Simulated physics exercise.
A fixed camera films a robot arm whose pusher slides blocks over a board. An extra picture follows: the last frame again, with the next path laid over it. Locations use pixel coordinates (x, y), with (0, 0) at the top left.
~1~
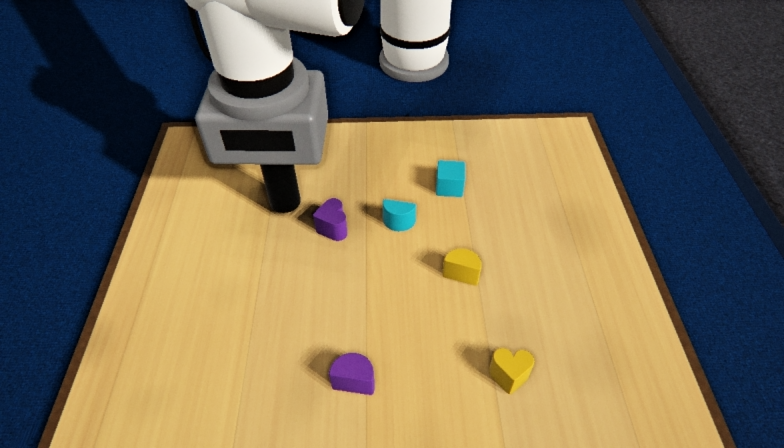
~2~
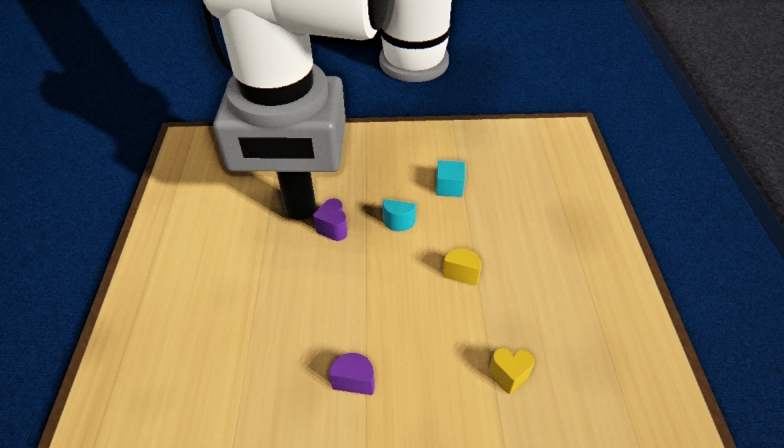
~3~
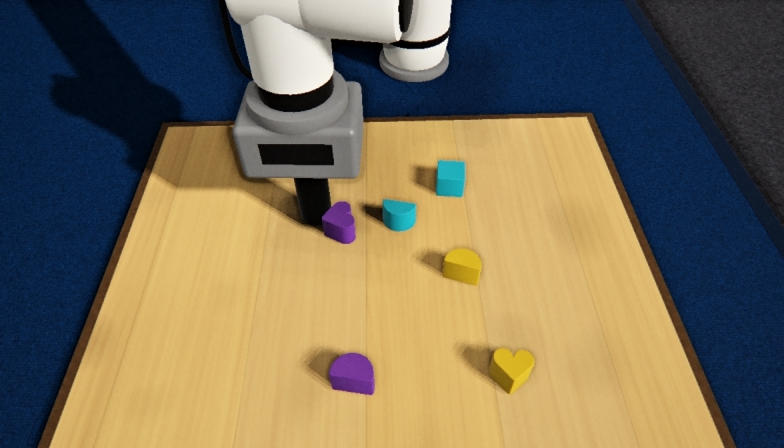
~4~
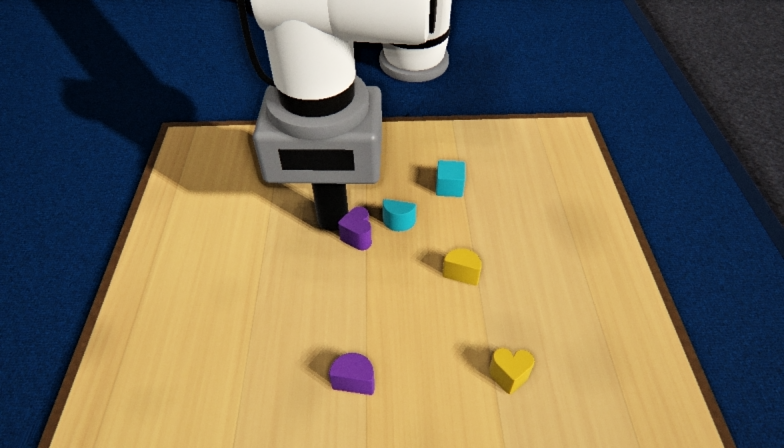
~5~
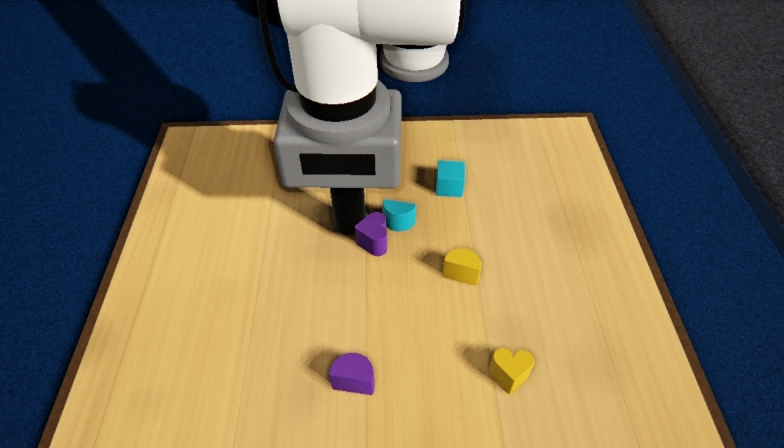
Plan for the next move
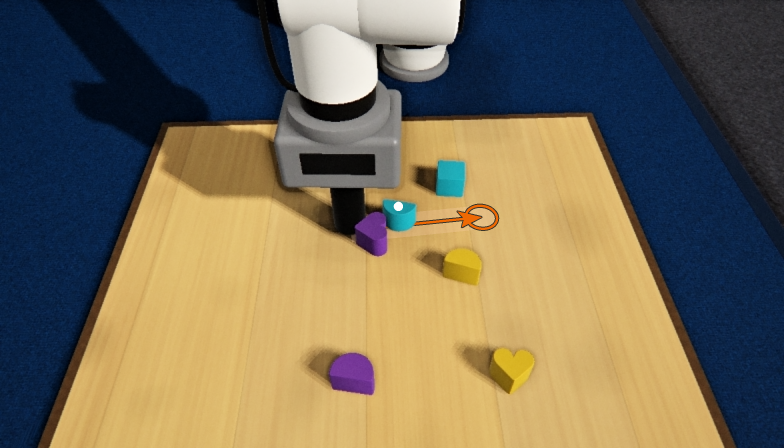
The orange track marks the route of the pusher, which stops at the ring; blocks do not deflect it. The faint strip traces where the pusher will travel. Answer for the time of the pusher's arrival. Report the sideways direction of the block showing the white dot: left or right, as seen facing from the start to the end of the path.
Measured against the direction from start to end, the block showing the white dot shifts toward the right-hand side.
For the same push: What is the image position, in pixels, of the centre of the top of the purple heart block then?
At pixel (391, 232).
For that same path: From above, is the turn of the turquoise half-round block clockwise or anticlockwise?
Answer: With the clock.
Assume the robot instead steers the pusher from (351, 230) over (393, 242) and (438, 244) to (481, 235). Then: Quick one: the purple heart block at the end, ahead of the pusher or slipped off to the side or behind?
I'd say it has come free.
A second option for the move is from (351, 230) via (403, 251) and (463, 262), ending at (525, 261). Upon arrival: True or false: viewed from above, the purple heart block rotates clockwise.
Answer: True.
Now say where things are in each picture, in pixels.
In the first picture, lower end of the pusher at (286, 202), tops of blocks, purple heart block at (331, 212), turquoise half-round block at (398, 206), turquoise square at (451, 170).
In the second picture, pusher at (301, 209), blocks as before.
In the third picture, pusher at (317, 215), purple heart block at (340, 215).
In the fourth picture, pusher at (333, 219), purple heart block at (357, 220).
In the fifth picture, pusher at (350, 223), purple heart block at (373, 226), turquoise half-round block at (398, 206), turquoise square at (451, 170).
The drawn path runs in a line from (351, 230) to (482, 217); the dot is on the turquoise half-round block.
The first path, step by step. One third of the way, pusher at (395, 219); purple heart block at (391, 232), turned 35° clockwise; turquoise half-round block at (424, 204).
Two thirds of the way, pusher at (440, 215); purple heart block at (391, 232), turned 35° clockwise; turquoise half-round block at (470, 203), turned 30° clockwise.
At the end, pusher at (483, 210); purple heart block at (391, 232), turned 35° clockwise; turquoise half-round block at (512, 205), turned 75° clockwise; turquoise square not moved.
